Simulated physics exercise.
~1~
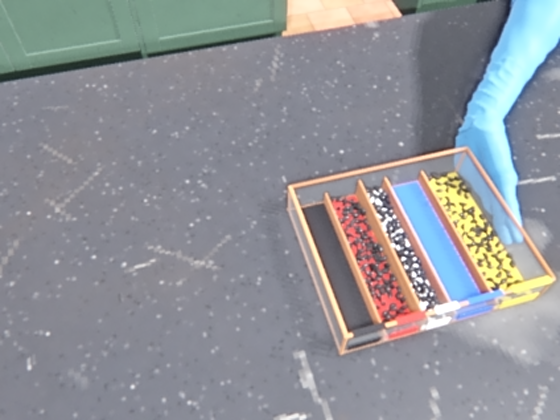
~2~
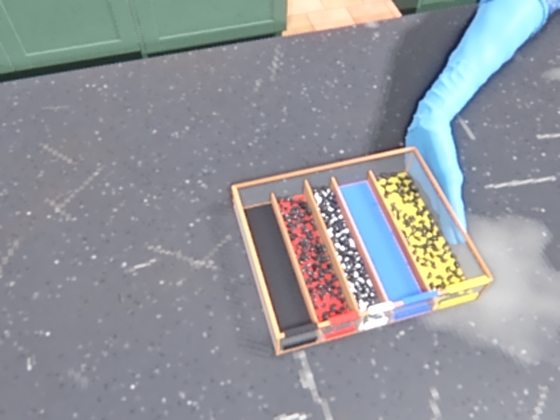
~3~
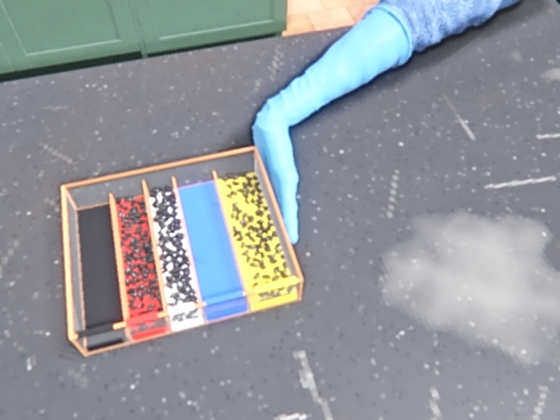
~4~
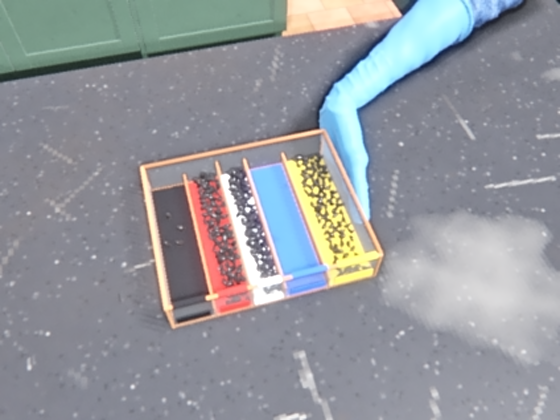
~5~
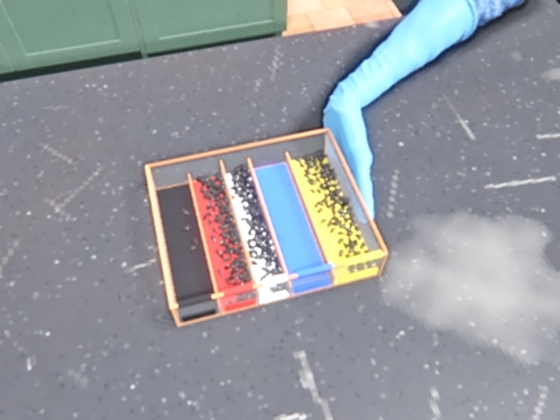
A drawer tray of black beans over colored sections, held at its right side by a blue-gloved hand, slid left across the dark speckled counter, then moved partway back right and nearly stopped, with the beans still in their sections.
